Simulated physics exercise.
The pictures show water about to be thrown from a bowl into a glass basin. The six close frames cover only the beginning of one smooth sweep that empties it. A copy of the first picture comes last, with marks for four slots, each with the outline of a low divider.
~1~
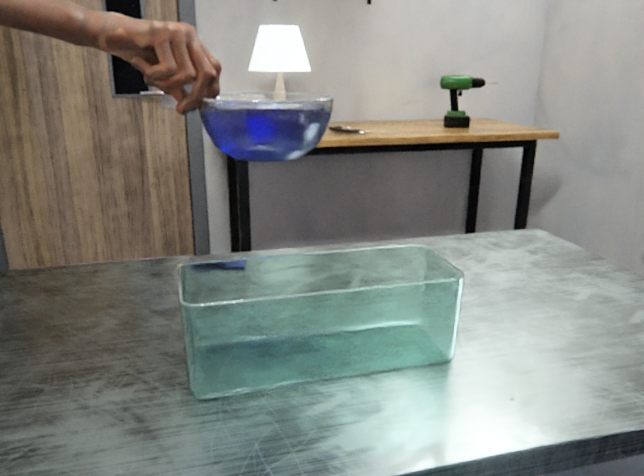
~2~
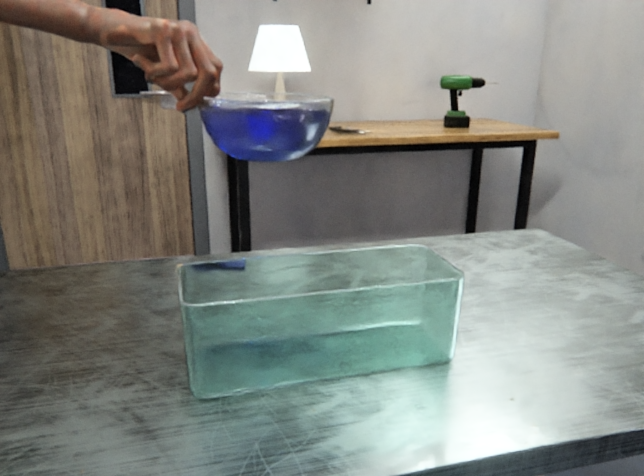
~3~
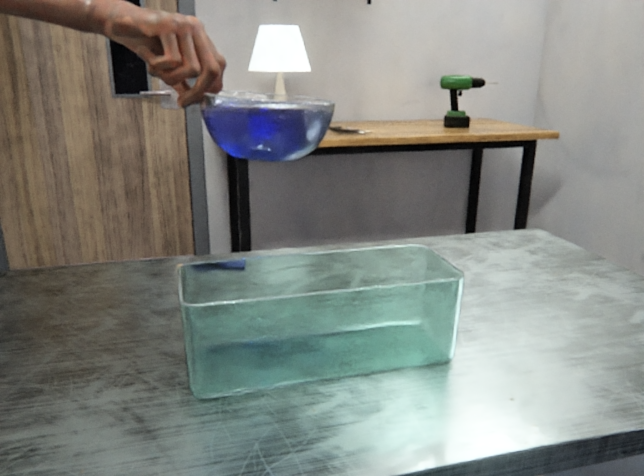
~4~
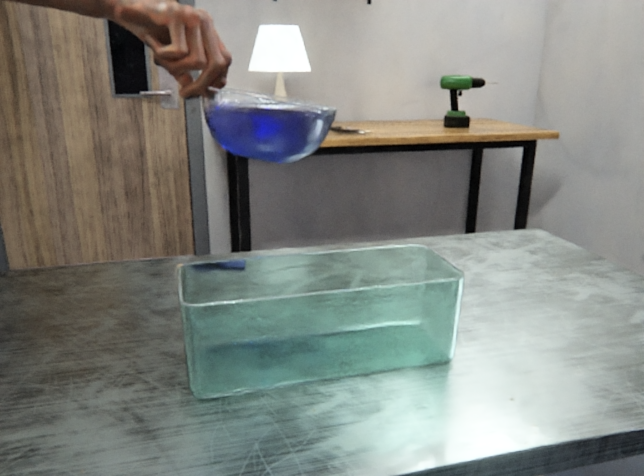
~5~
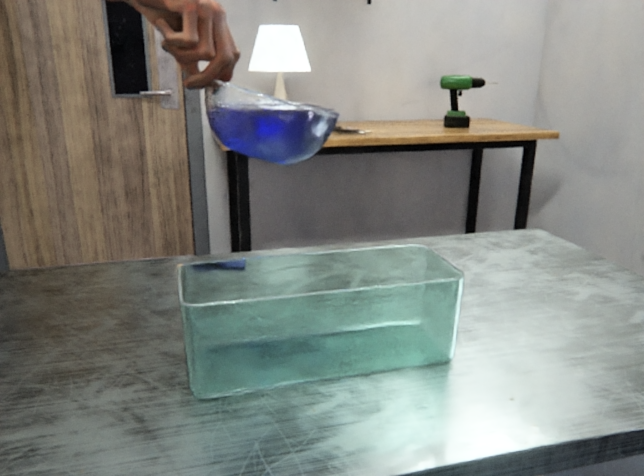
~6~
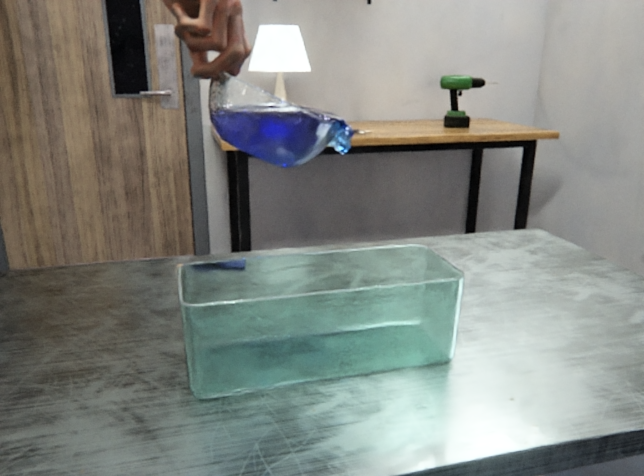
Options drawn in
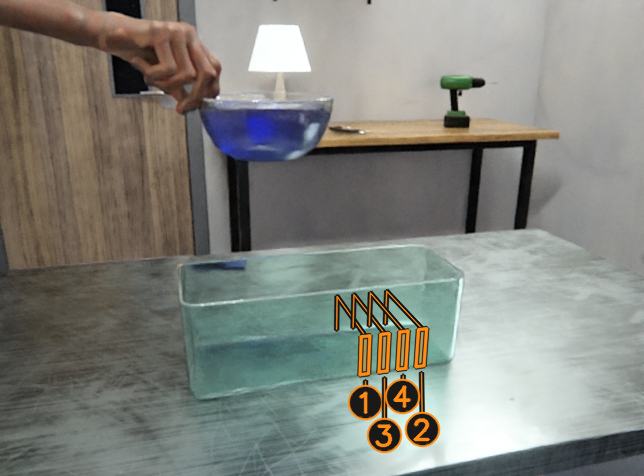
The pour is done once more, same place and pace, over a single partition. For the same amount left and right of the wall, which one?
The answer is position 4.
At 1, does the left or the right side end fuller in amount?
More ends on the right.
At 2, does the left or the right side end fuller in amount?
The left side.
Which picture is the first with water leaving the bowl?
In picture 5.
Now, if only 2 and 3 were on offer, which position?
That is position 3.
On the marked copy, 1 at (365, 381); 2 at (421, 372); 3 at (384, 378); 4 at (403, 375).
With 1, about 14 % ends left of the wall and 85 % right of it.
With 2, about 86 % ends left of the wall and 13 % right of it.
With 3, about 26 % ends left of the wall and 73 % right of it.
With 4, about 51 % ends left of the wall and 48 % right of it.
